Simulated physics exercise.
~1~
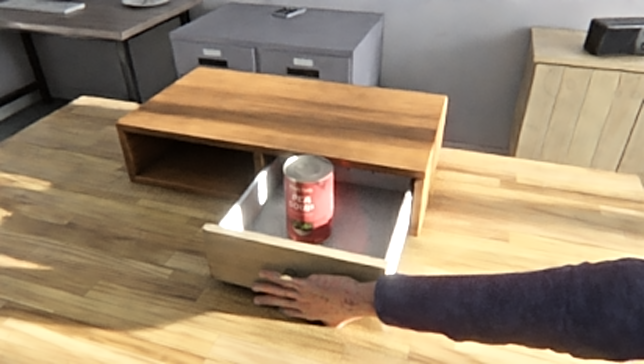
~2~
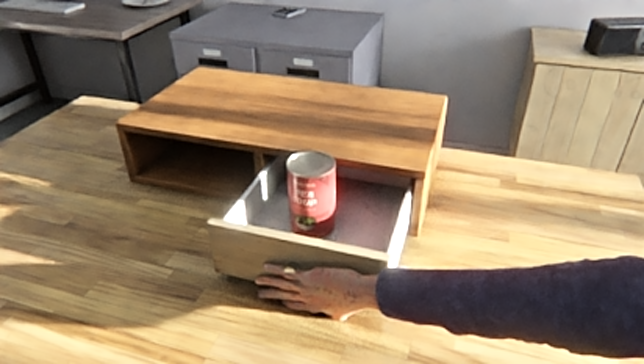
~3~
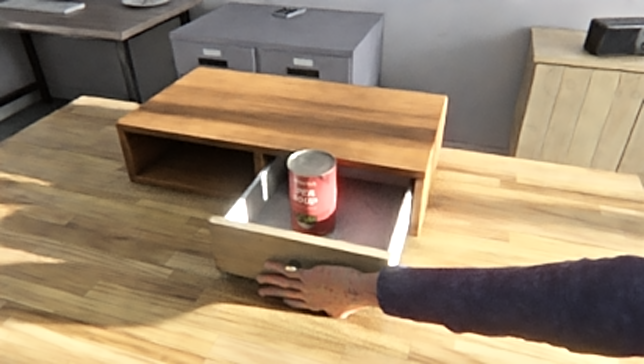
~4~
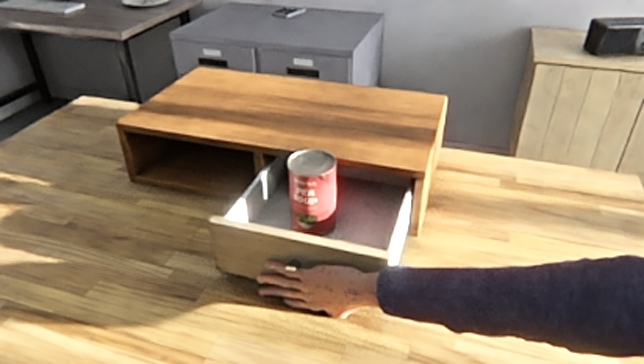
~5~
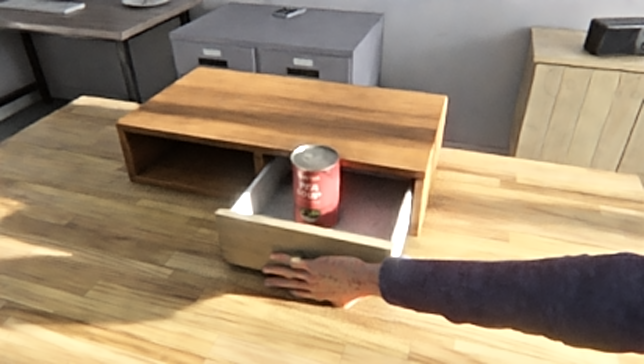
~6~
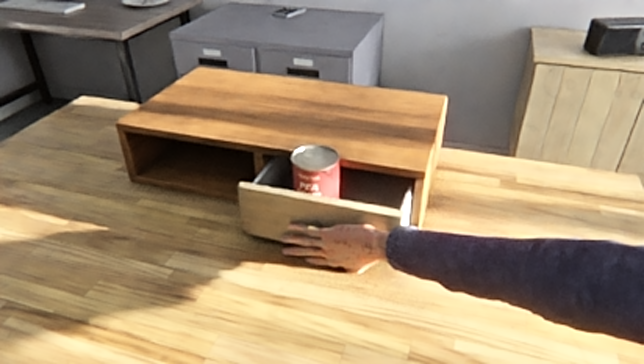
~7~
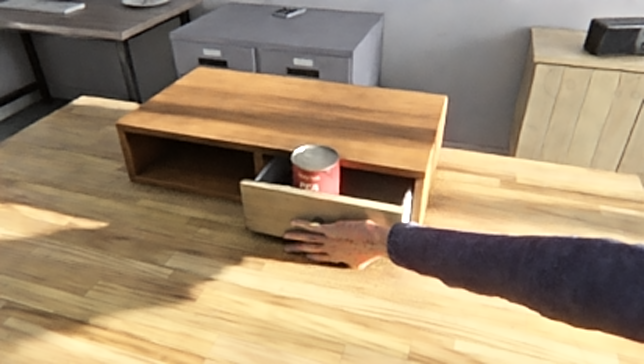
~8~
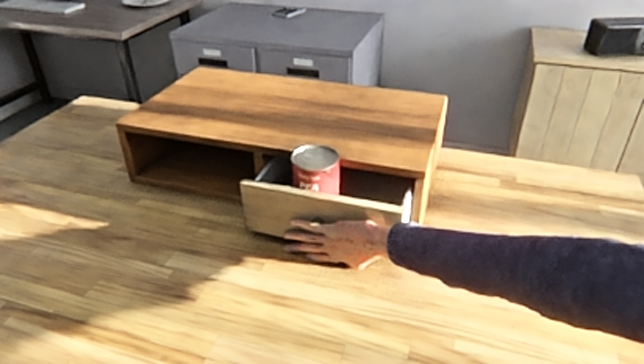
A hand slowly pushes a drawer holding a red tin inward, but it stays ajar.
